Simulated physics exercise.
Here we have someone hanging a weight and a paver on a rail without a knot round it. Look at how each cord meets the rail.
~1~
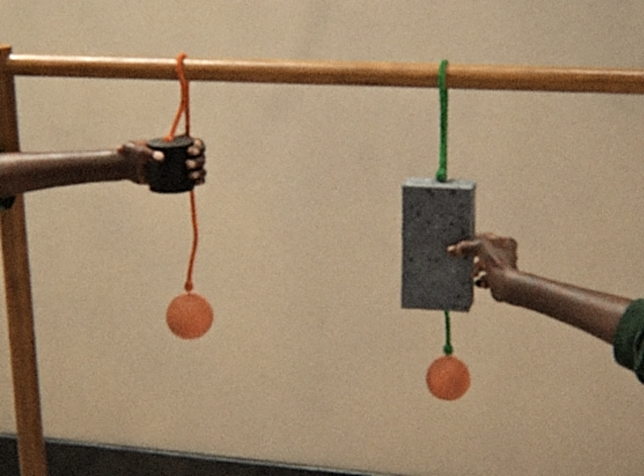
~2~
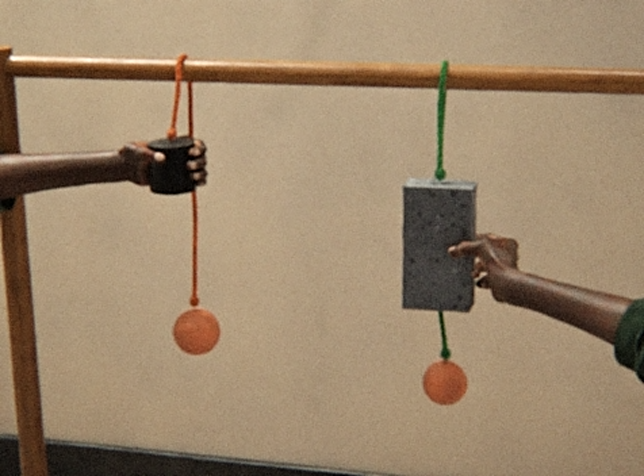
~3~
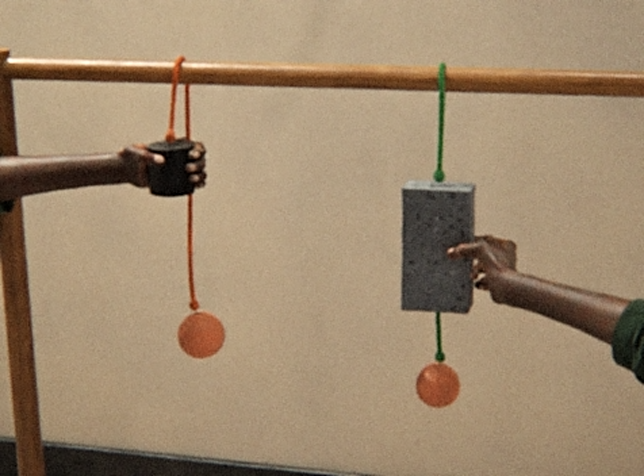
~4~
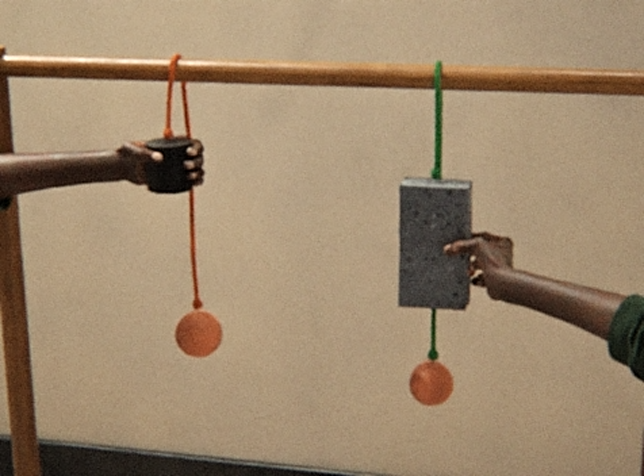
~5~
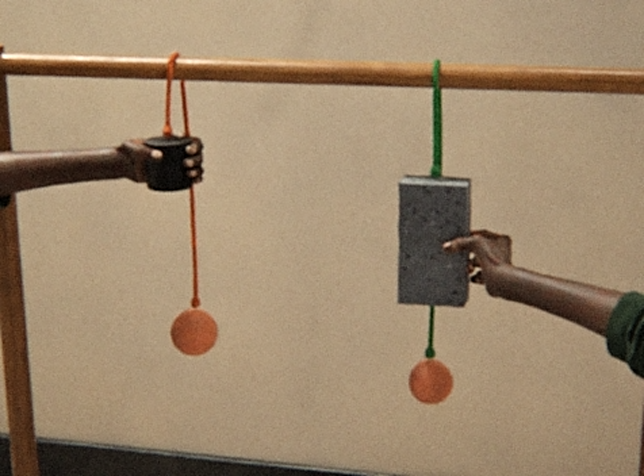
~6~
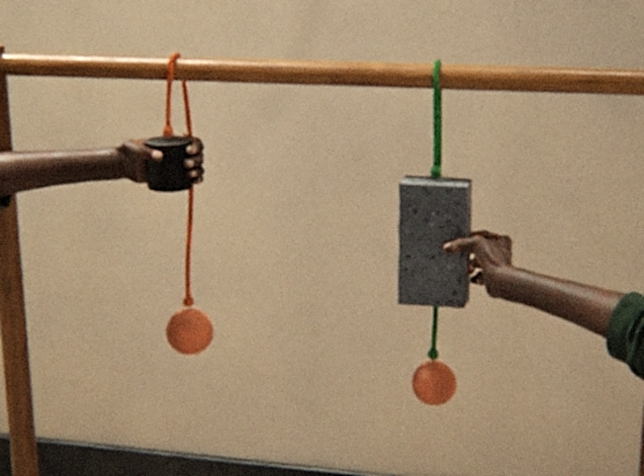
Two orange balls sway slightly on cords over a rail while hands steady a dark cylinder and gray block.
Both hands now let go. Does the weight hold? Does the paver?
Outcome: The weight drops; the paver pulls its rope through.
Then, 0.46 s past the final frame, weight dropping near (183, 390); paver dropping near (430, 464).
Then, 0.78 s past the final frame, weight on the floor; paver on the floor.
When it is over, weight on the floor; paver on the floor. The weight pulls its rope through and the paver runs down to the floor.
